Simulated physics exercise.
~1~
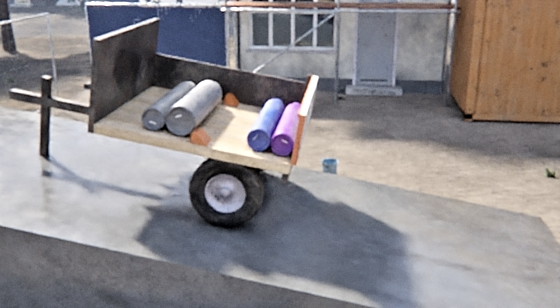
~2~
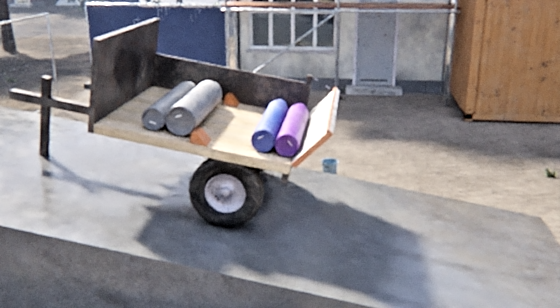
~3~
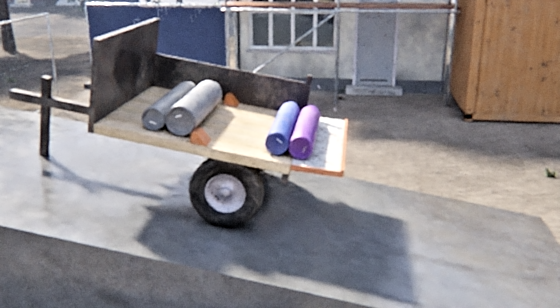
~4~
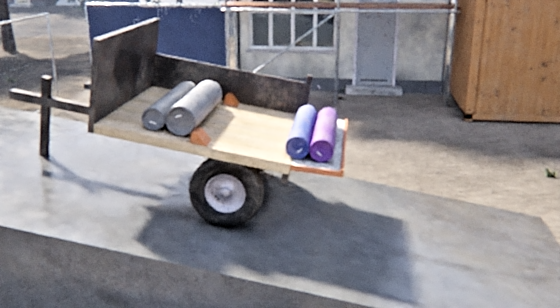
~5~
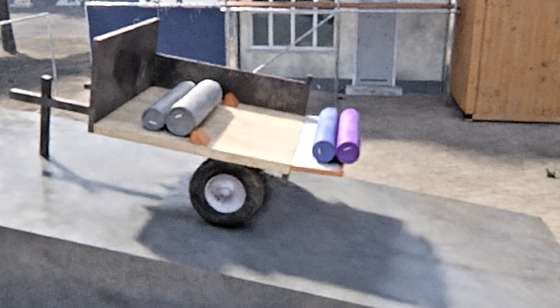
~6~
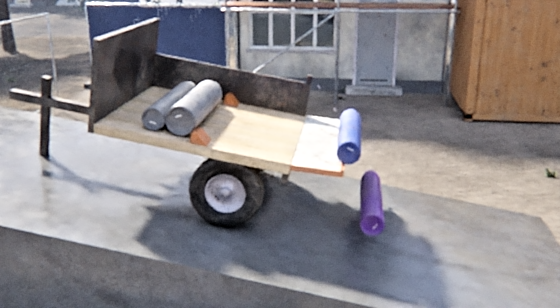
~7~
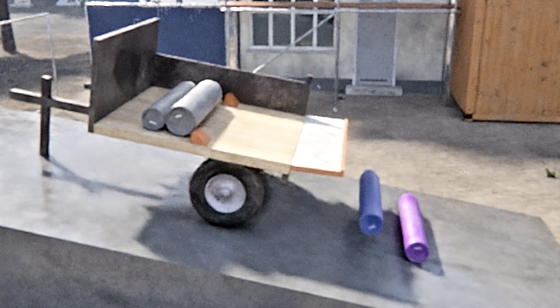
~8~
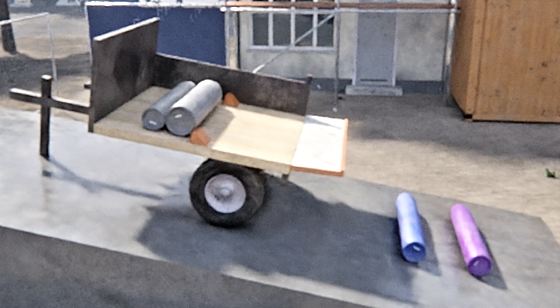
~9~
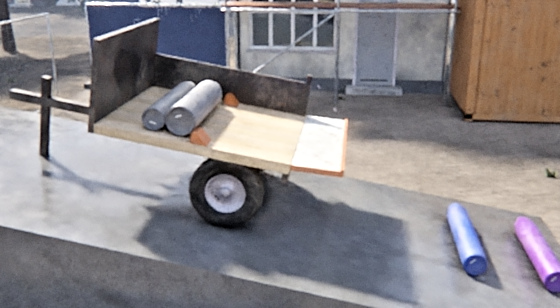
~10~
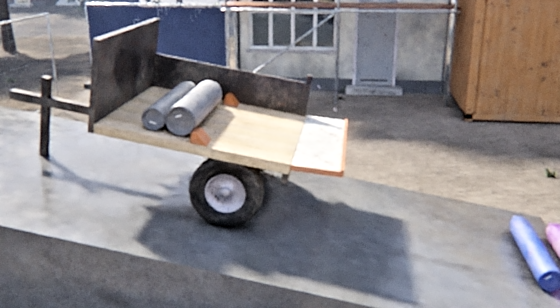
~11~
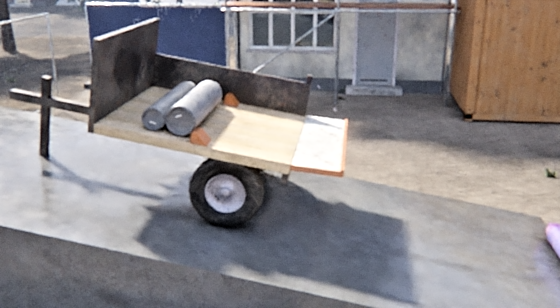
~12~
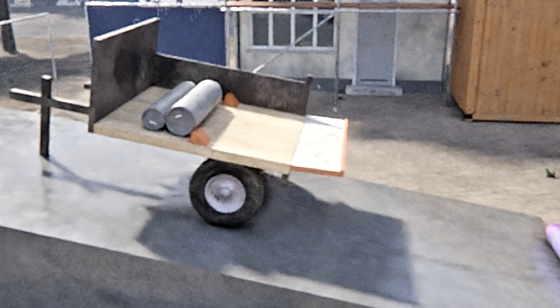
Purple and blue cylinders rolling off a trailer's lowered tailgate, dropping onto the sloping concrete and rolling right, two grey ones staying aboard.
